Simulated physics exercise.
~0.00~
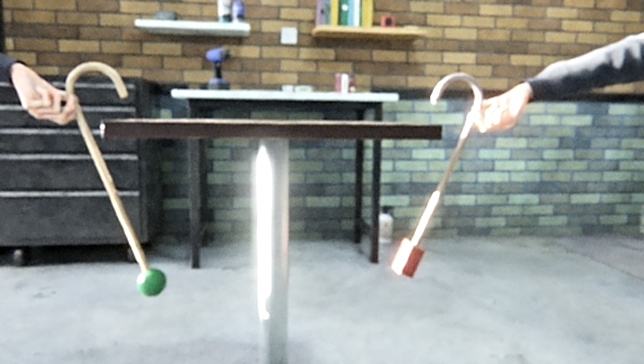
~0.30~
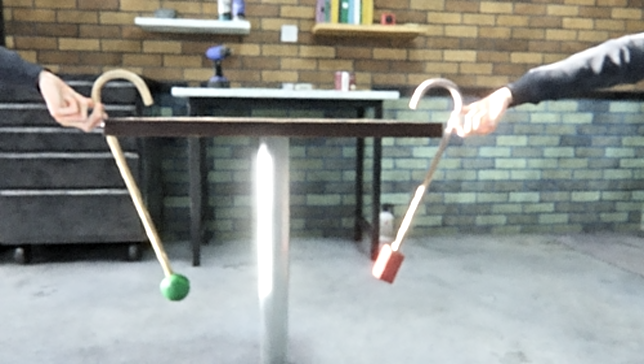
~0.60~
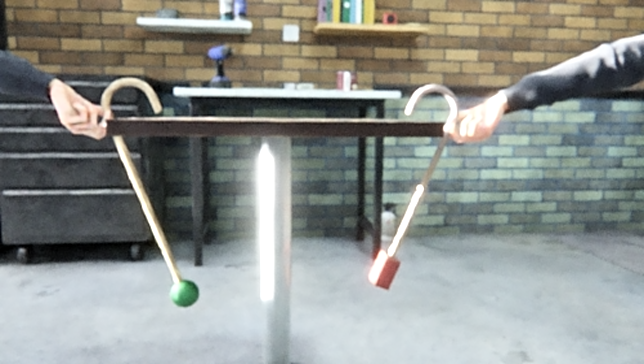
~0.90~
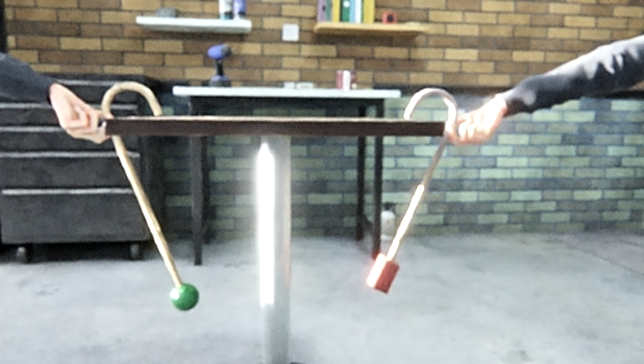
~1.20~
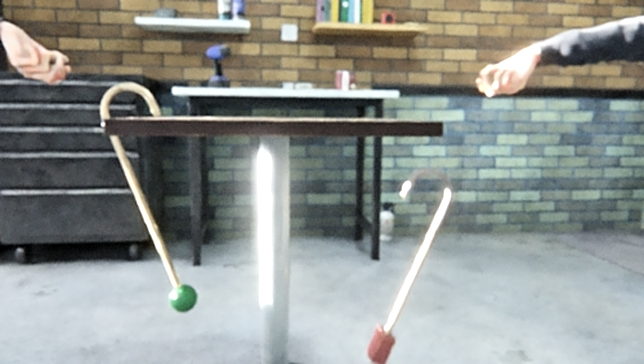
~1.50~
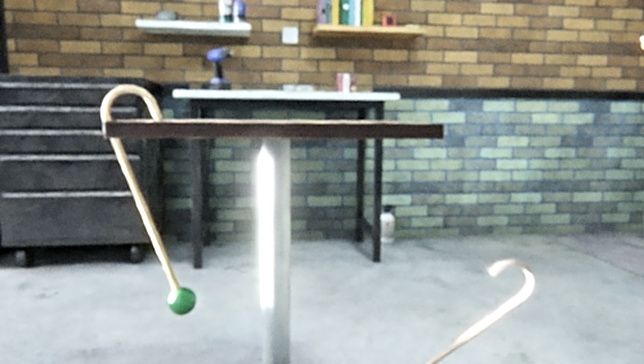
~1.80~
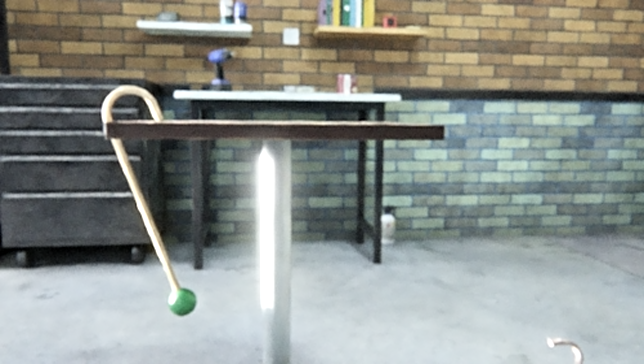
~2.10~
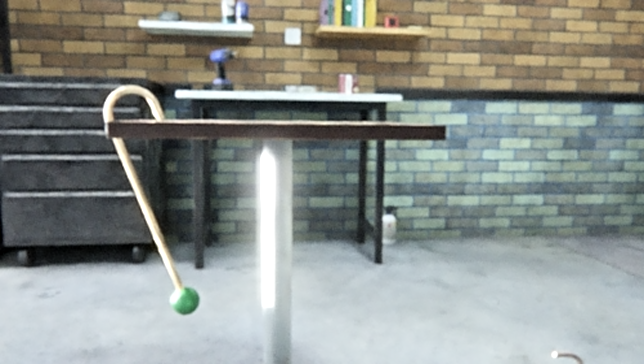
In the video, two hands hang a curved-handled stick with a green ball end on a table's left edge and one with a red block end on the right, then let go; the red-ended one falls to the floor while the green-ended one stays hooked.
